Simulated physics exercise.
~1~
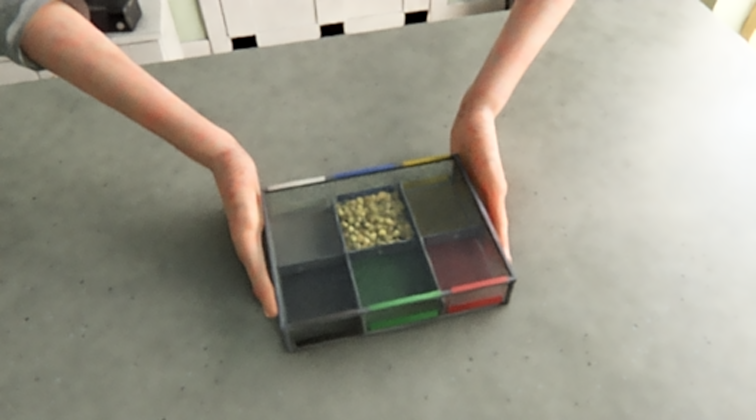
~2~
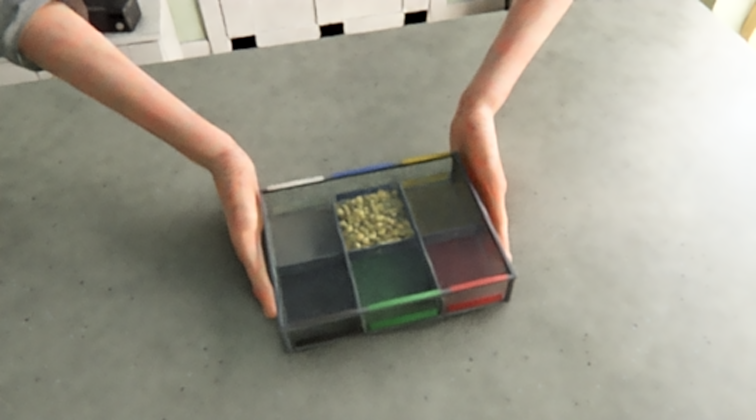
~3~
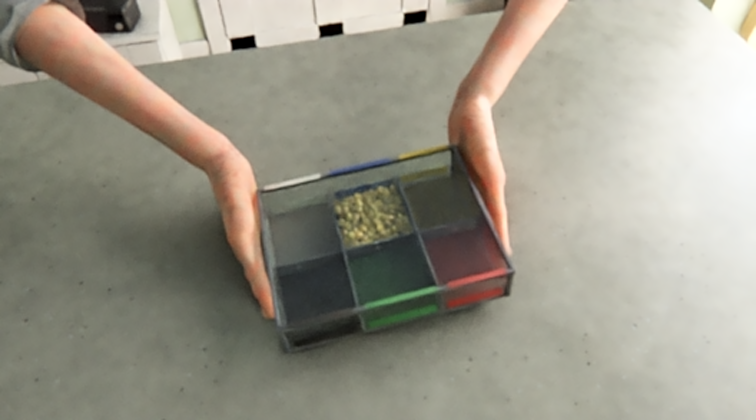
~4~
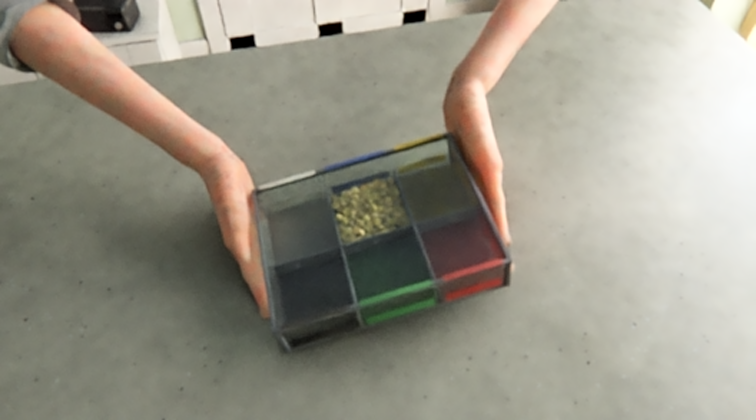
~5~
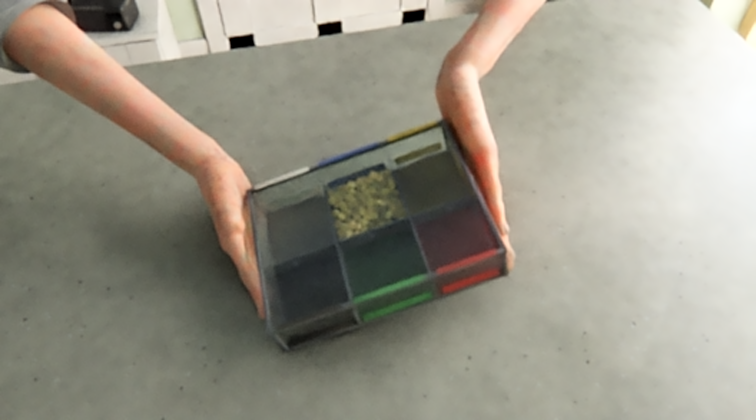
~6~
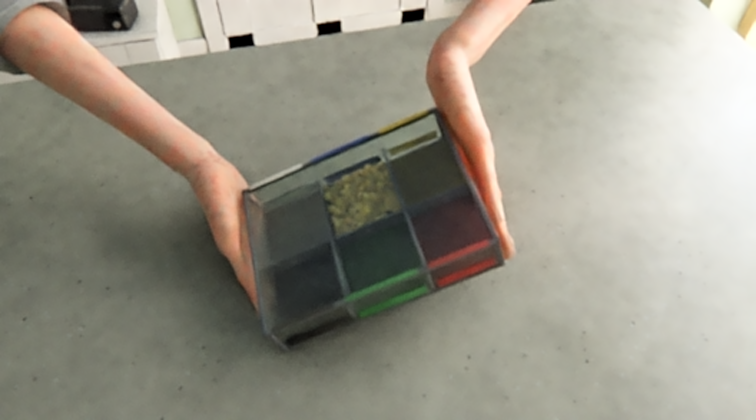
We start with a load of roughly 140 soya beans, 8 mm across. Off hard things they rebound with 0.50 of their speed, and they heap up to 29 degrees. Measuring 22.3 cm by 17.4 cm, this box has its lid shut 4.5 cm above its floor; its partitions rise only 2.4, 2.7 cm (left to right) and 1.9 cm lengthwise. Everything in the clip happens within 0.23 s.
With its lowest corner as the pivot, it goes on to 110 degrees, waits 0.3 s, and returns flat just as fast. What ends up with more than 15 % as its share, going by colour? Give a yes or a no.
Red compartment: Does not clear the bar; blue compartment: Does not clear the bar; green compartment: Does not clear the bar; yellow compartment: Does not clear the bar; white compartment: Clears the bar; black compartment: Clears the bar.
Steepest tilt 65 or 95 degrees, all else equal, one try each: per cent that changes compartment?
Roughly 15 percent for the first try and 90 percent for the second.
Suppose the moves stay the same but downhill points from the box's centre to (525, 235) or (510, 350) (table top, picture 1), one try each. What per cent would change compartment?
The share comes to about 90 in a hundred, then about 100 in a hundred.
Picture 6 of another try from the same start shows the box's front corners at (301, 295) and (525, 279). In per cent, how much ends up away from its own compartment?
Roughly 100 per cent.
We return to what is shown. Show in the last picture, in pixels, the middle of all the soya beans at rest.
I'd put it at about (286, 262).
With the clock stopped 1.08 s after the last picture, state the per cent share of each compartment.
Shares - red: 0, blue: 0, green: 0, yellow: 0, white: 65, black: 35.
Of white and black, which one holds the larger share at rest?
That would be the white compartment.
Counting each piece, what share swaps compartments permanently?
About 100 %.
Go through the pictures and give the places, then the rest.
Box tilt 0 degrees, front corners at (285, 327) and (512, 278); blue 100 %, in the first picture.
Box tilt 1 degrees, front corners at (284, 327) and (511, 276), in the second picture.
Box tilt 4 degrees, front corners at (281, 328) and (510, 270), lowest corner left front, in the third picture.
Box tilt 8 degrees, front corners at (276, 329) and (507, 260), lowest corner left front, in the fourth picture.
Box tilt 13 degrees, front corners at (272, 330) and (502, 249), lowest corner left front, in the fifth picture.
Box tilt 18 degrees, front corners at (267, 331) and (494, 240), lowest corner left front; blue 100 %, in the sixth picture.
Then, 1.08 s after the last picture, tilt 110 degrees; white 65 %, black 35 %.
Then, 1.79 s after the last picture, tilt 57 degrees; white 55 %, black 45 %.
Then, 2.54 s after the last picture, tilt 0 degrees; white 55 %, black 45 %.
In the end, red 0 %, blue 0 %, green 0 %, yellow 0 %, white 55 %, black 45 %.
